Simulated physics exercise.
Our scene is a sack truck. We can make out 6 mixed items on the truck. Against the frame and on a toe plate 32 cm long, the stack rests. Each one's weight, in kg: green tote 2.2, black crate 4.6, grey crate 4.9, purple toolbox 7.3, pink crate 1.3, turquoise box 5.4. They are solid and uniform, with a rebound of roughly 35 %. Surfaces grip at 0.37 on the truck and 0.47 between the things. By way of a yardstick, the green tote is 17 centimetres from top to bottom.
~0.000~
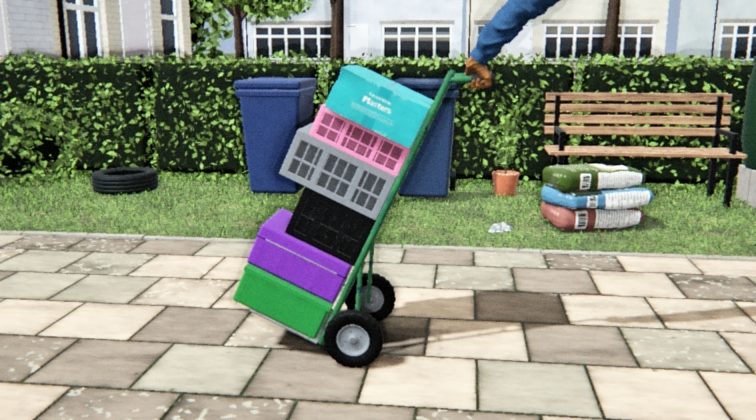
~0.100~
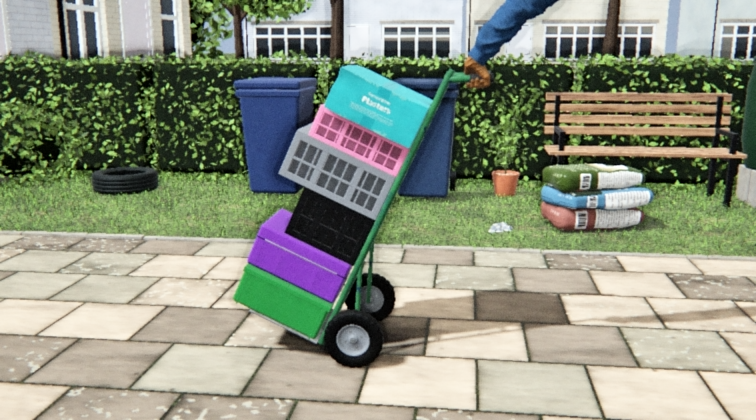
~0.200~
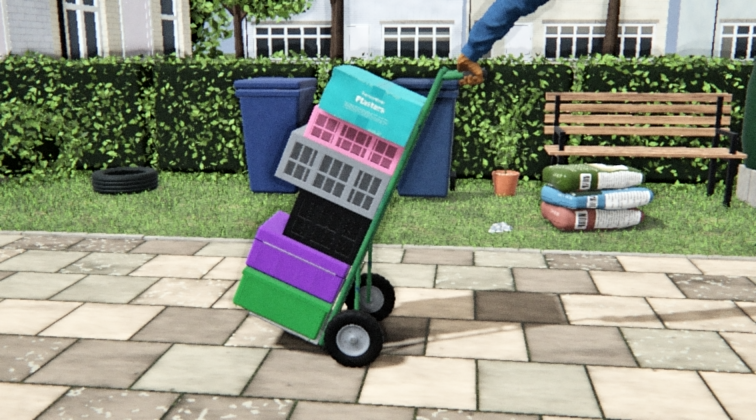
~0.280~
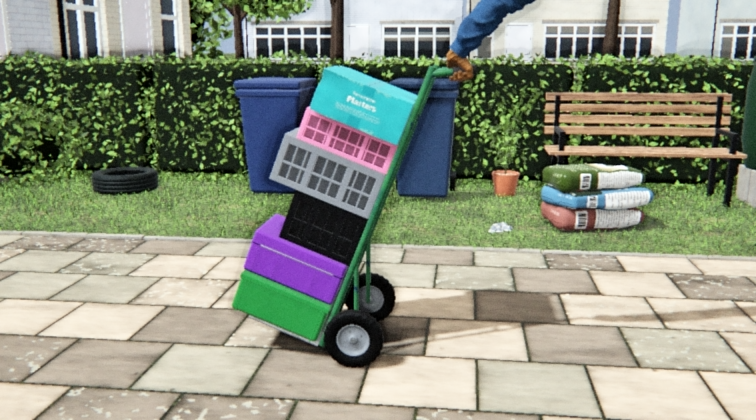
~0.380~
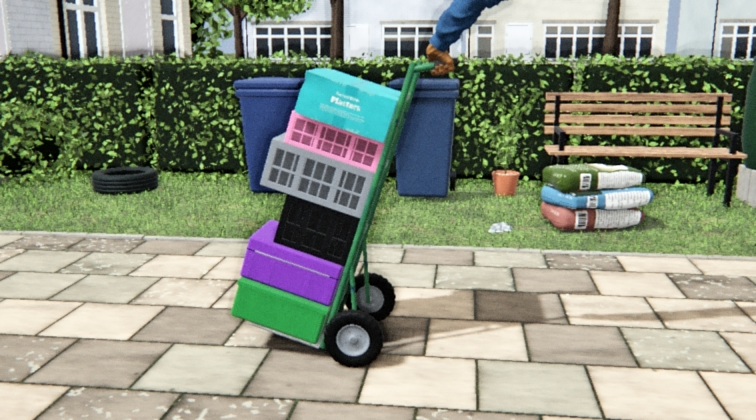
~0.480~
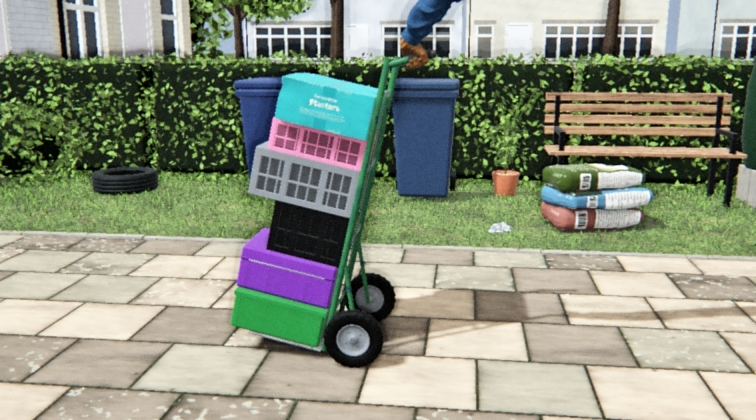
A green sack truck stacked with six mixed items, from a green tote at the bottom to a turquoise box on top, slowly tilts leftward toward upright on a paved path as a blue-sleeved arm guides its handle.
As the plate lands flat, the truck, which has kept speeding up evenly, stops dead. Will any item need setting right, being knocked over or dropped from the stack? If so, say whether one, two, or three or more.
Yes, three or more.
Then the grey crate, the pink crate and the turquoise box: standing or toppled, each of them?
In the last frame the grey crate does not stay up, the pink crate does not stay up and the turquoise box does not stay up.
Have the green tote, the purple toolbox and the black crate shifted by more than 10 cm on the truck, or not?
Well, the green tote remains where it was; the purple toolbox remains where it was; and the black crate winds up somewhere else.
After 1.18 s, truck upright; black crate 29° off its base near (281, 223); turquoise box 30° off its base; pink crate 30° off its base.
After 1.68 s, truck upright; grey crate, pink crate and turquoise box now dropped from the stack; black crate on its side near (233, 225).
In the end (3.6 s), dropped from the stack, grey crate, pink crate and turquoise box; toppled on the truck, black crate; the other 2 under 10 cm from the start. At the end, from the last picture's camera, green tote near (290, 319), black crate near (218, 232).
